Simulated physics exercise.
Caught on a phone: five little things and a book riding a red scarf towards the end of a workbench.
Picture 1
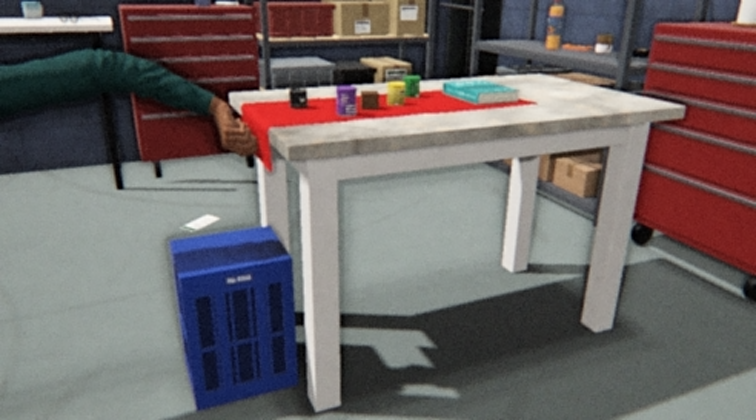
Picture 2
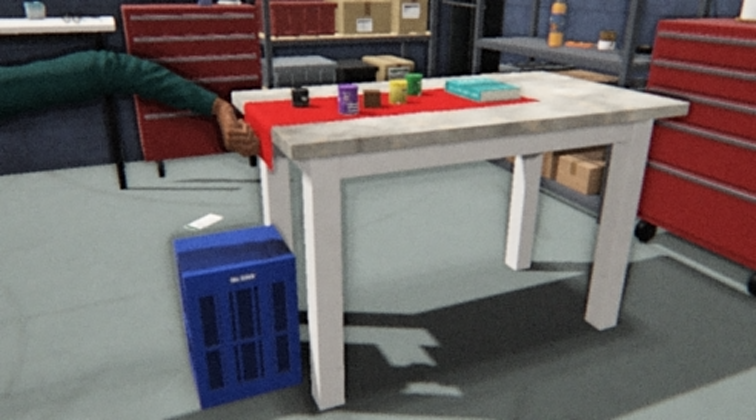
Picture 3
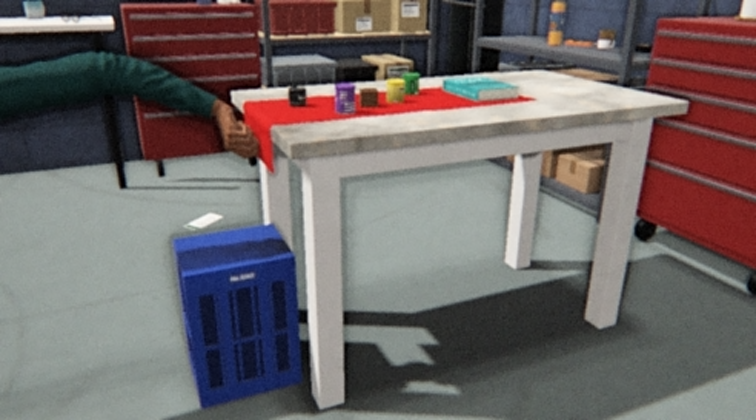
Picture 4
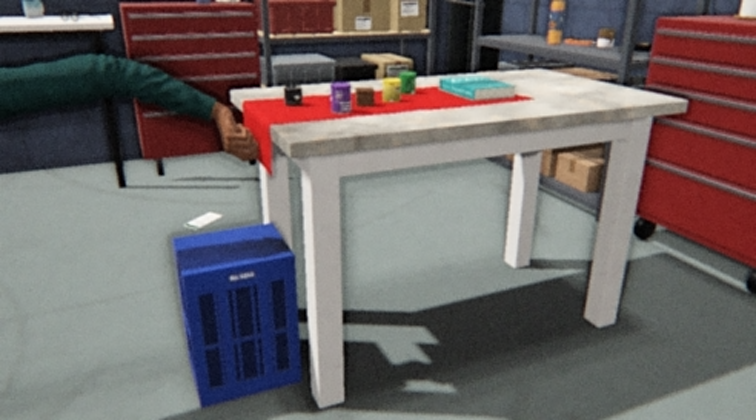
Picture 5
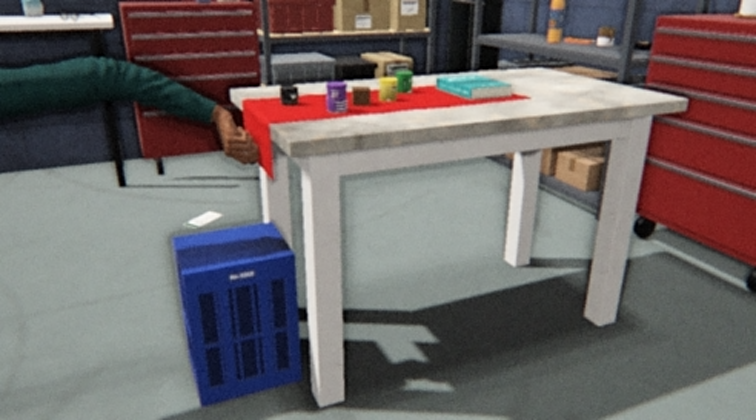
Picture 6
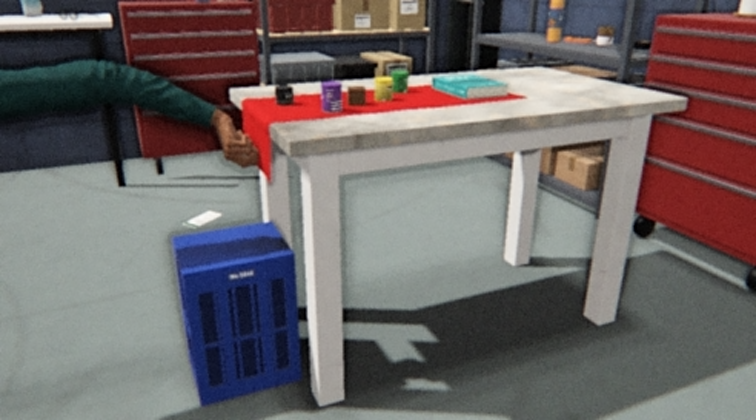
In the video, a hand at the left grips the end of a red cloth on a workbench and slowly draws it down over the edge, carrying five small containers and blocks and a teal book slightly leftward above a blue crate.
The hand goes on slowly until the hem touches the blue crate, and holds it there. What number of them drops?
The count of fallen things is two.
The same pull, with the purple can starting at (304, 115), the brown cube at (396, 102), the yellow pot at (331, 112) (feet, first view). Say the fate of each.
The purple can is carried off, the brown cube holds on, the yellow pot is carried off.
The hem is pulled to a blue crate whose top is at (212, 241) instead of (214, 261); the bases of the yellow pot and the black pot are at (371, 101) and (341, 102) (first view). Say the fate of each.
The yellow pot remains up; the black pot remains up.
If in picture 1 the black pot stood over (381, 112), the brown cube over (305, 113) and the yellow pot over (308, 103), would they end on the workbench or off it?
The black pot remains up; the brown cube tumbles off; the yellow pot is carried off.
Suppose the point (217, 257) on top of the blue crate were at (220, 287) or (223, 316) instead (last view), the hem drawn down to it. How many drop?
In that case 3 and 4.
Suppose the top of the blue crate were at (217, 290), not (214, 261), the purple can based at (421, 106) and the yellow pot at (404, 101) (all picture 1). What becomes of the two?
The purple can holds on; the yellow pot keeps its place on top.
Soon after, hem near (260, 207); black pot gone.
After that, hem on the crate; black pot and purple can gone.
In the end, hem on the crate; black pot and purple can gone. It carries off two.
